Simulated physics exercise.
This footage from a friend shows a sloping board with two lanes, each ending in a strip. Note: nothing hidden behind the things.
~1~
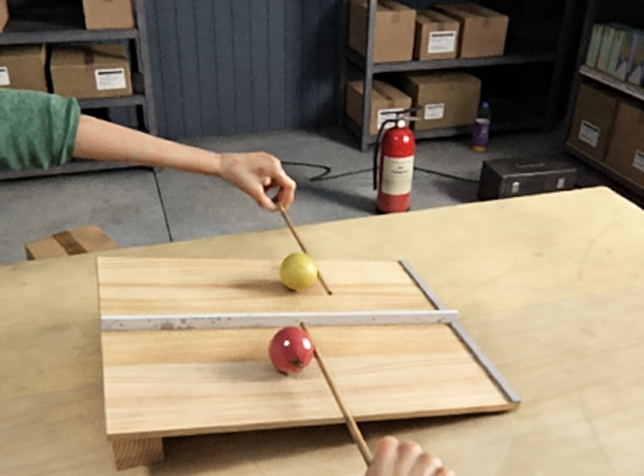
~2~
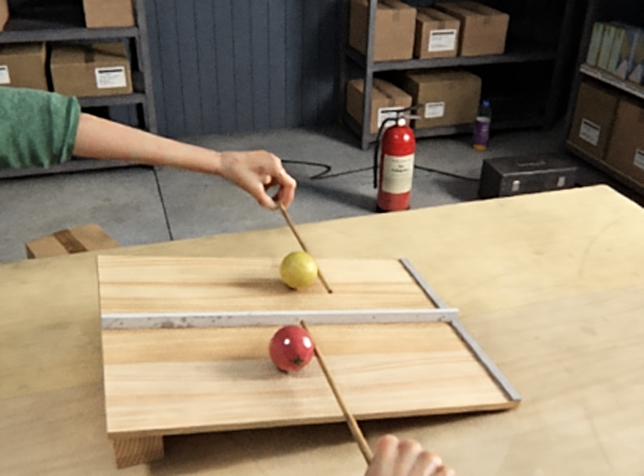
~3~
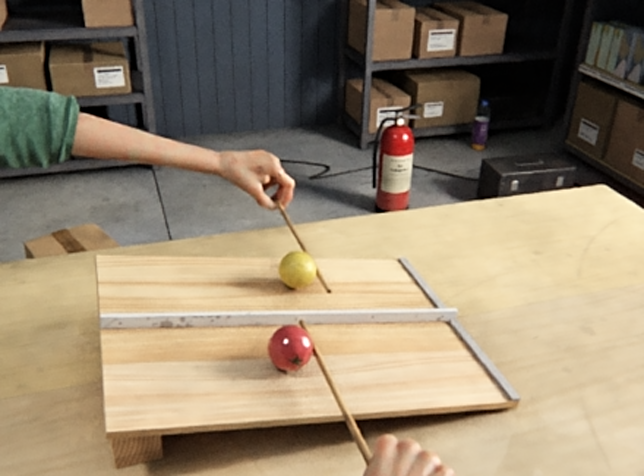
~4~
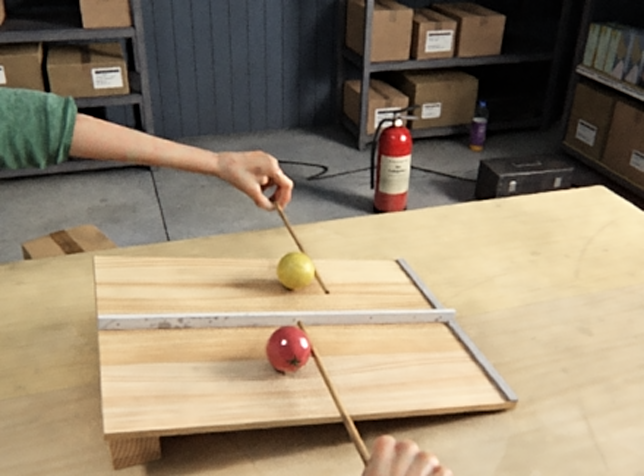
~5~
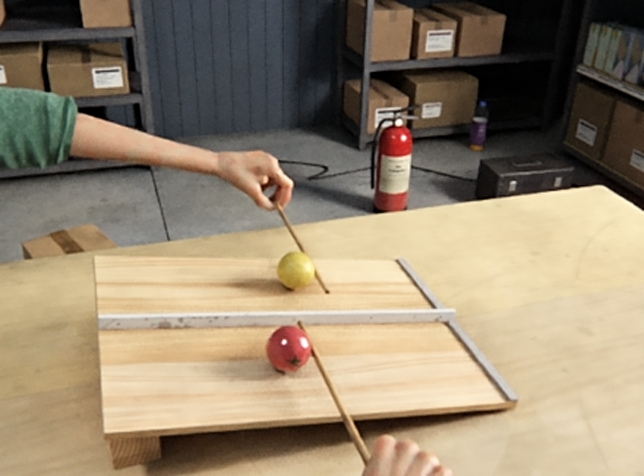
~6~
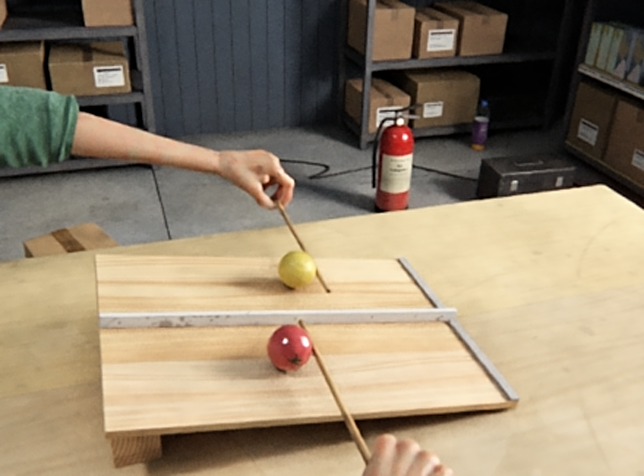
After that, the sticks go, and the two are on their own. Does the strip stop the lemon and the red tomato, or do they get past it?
Lemon: Off; red tomato: Off.
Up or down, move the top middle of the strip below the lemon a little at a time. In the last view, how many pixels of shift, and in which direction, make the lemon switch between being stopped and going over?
A shift of 4 pixels, going up.
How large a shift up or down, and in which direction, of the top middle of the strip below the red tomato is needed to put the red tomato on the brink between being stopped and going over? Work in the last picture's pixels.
8 pixels up, roughly.
Then, 0.64 s past the last view, lemon rolling on the board near (413, 271); red tomato rolling on the board near (429, 344).
Then, 1.14 s past the last view, lemon off the board near (558, 259); red tomato off the board near (620, 324).
Finally, the lemon rolls off the board; the red tomato rolls off the board.
